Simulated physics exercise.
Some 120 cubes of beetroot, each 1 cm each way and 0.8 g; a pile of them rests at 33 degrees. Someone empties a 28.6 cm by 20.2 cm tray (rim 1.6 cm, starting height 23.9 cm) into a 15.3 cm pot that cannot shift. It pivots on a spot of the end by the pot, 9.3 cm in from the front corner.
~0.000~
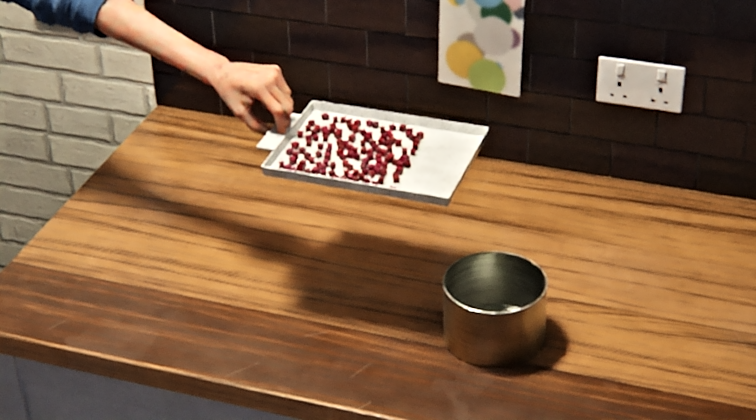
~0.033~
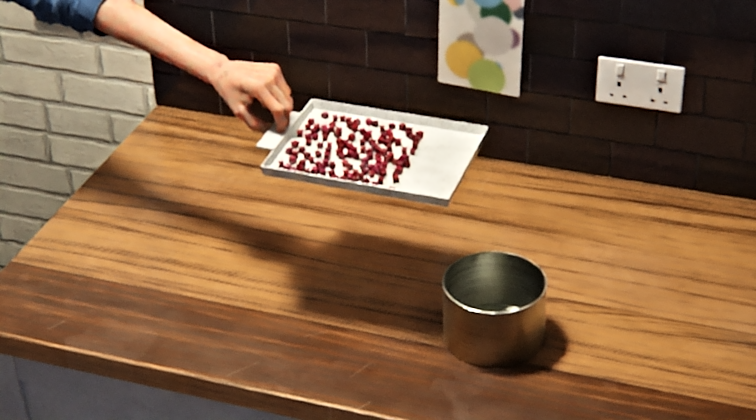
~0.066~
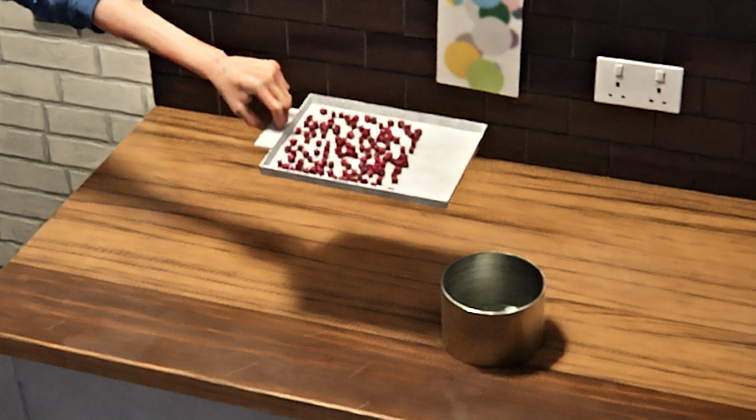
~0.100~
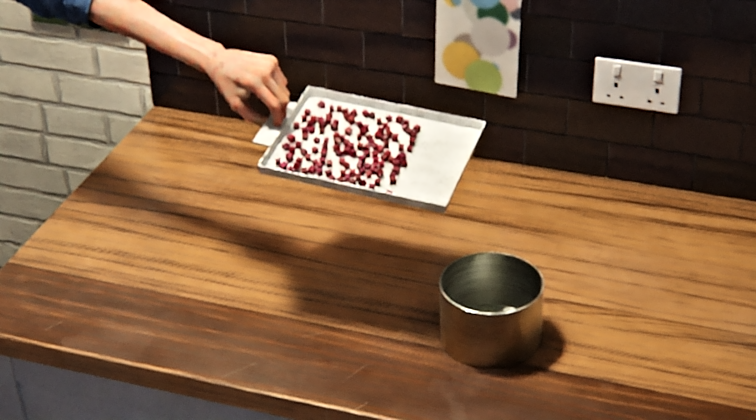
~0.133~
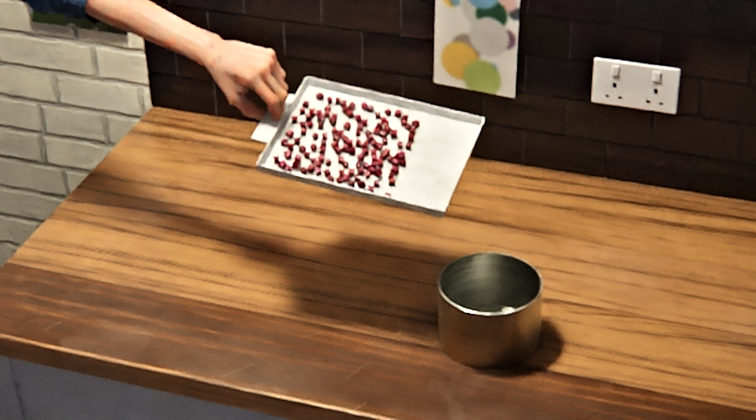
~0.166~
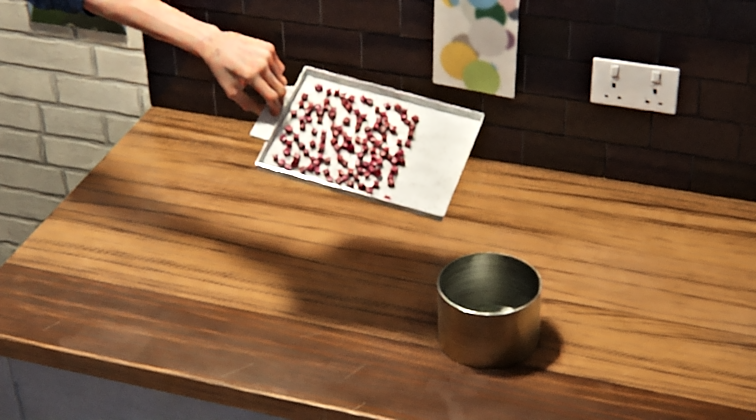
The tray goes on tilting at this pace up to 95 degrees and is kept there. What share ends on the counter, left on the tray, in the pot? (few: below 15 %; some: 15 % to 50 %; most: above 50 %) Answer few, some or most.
Counter: Most, tray: Few, pot: Few.
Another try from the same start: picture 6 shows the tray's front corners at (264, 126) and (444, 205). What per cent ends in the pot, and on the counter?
Pot 90, counter 10.
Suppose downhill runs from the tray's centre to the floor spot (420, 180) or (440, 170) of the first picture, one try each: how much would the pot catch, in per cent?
Some 80 and 45 per cent.
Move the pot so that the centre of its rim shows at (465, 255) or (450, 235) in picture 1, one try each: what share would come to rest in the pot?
Some 30 and 10 per cent.
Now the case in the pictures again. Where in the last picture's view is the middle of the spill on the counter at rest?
Around (398, 347).
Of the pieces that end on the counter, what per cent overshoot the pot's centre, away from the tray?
About 10 per cent.
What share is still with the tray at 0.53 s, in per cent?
Roughly 100 per cent.
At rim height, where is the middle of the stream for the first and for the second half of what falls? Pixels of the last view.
At about (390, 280), then at (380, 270).
After 0.38 s, tilt 57 degrees; the tray holds 100 %, the pot 0 %.
After 0.53 s, tilt 84 degrees; the tray holds 100 %, the pot 0 %.
Then, at 0.80 s, tilt 95 degrees; the tray holds 10 %, the pot 5 %.
By 2.0 s all is still; counter 95 %, tray 0 %, pot 5 %.
